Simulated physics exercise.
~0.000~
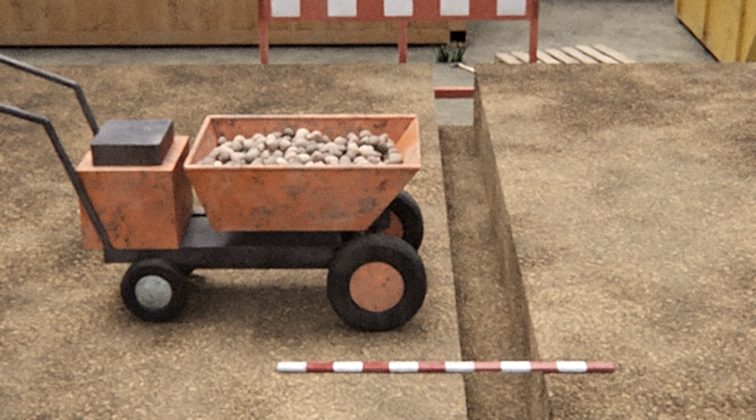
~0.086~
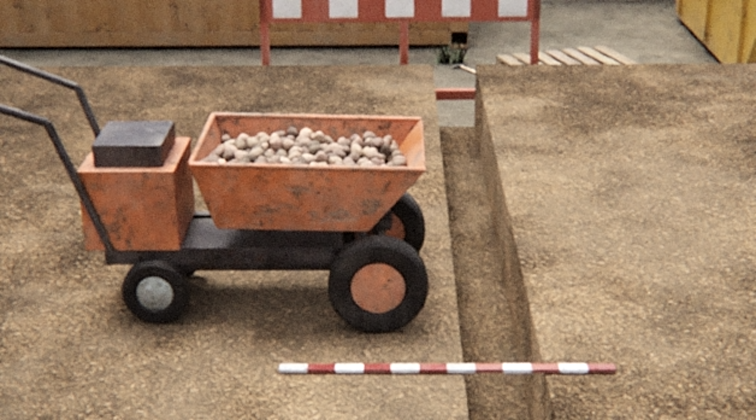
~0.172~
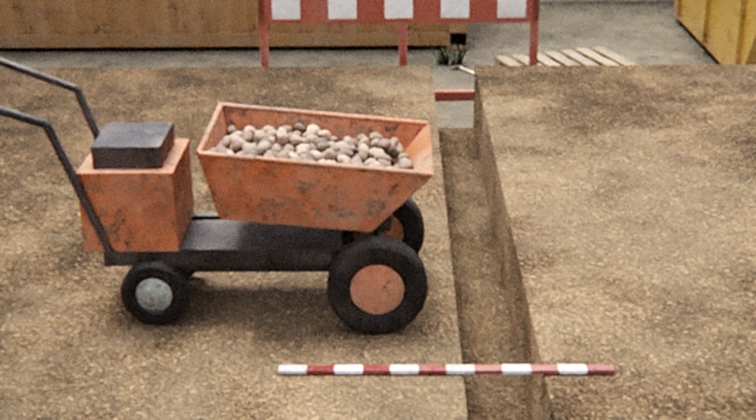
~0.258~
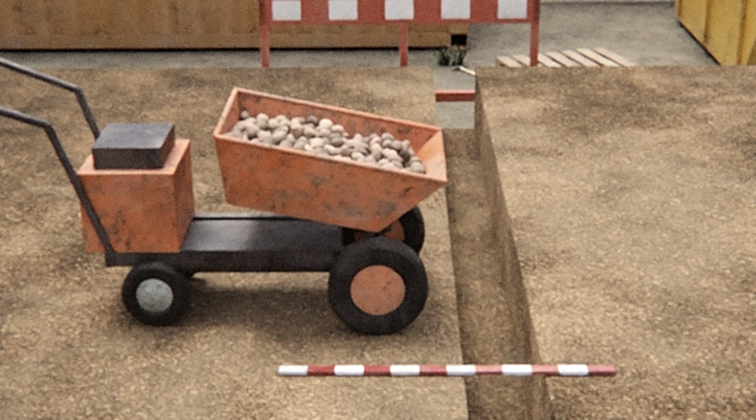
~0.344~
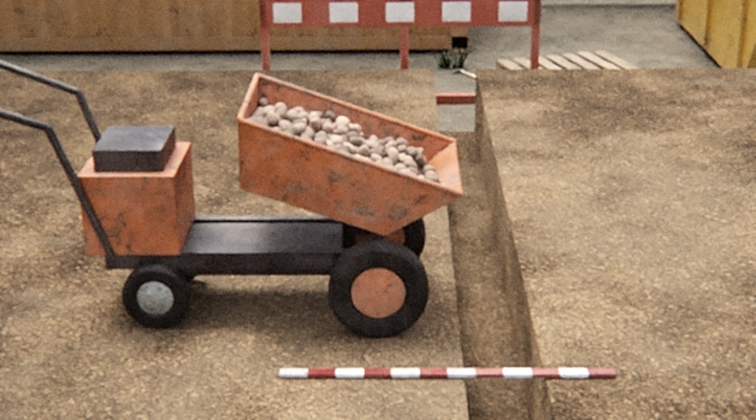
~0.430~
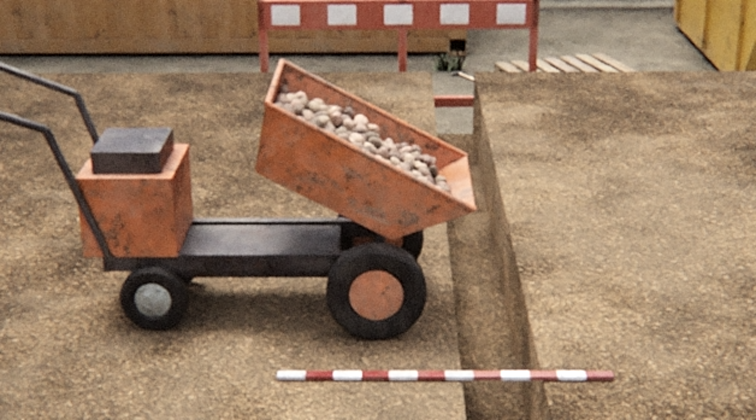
An orange skip full of round stones, mounted on a motor barrow, sat level at first, then gently began tilting and steadily steepened, its back rising and its front lip lowering toward the right.
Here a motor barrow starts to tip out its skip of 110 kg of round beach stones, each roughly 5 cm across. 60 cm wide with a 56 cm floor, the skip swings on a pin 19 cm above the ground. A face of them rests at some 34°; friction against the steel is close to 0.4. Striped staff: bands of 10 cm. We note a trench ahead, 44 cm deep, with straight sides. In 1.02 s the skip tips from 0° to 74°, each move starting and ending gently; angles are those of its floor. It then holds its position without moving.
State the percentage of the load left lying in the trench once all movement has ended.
The share left there is about 27 per cent.
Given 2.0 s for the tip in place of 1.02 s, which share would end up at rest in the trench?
I'd put it at roughly 35 per cent.
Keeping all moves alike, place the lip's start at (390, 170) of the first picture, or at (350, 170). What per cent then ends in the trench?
Roughly 50 in a hundred from the first, 90 in a hundred from the second.
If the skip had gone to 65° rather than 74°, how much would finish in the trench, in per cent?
In that case near 35 per cent.
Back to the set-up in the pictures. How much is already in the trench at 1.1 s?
About 5 per cent by then.
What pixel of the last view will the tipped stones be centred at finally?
The resting stones are centred at roughly (583, 301).
After 0.8 s the floor is at 62°; 100 % in the skip; the foremost stones are at (509, 243).
After 1.1 s the floor is at 74°; 48 % in the skip, 5 % in the trench, 47 % past the trench; the foremost stones are at (644, 296).
After 1.5 s the floor is at 74°; 12 % in the skip, 13 % in the trench, 75 % past the trench; the foremost stones are past the picture's edge.
After 3.4 s the floor is at 74°; 0 % in the skip, 27 % in the trench, 73 % past the trench; the foremost stones are past the picture's edge.
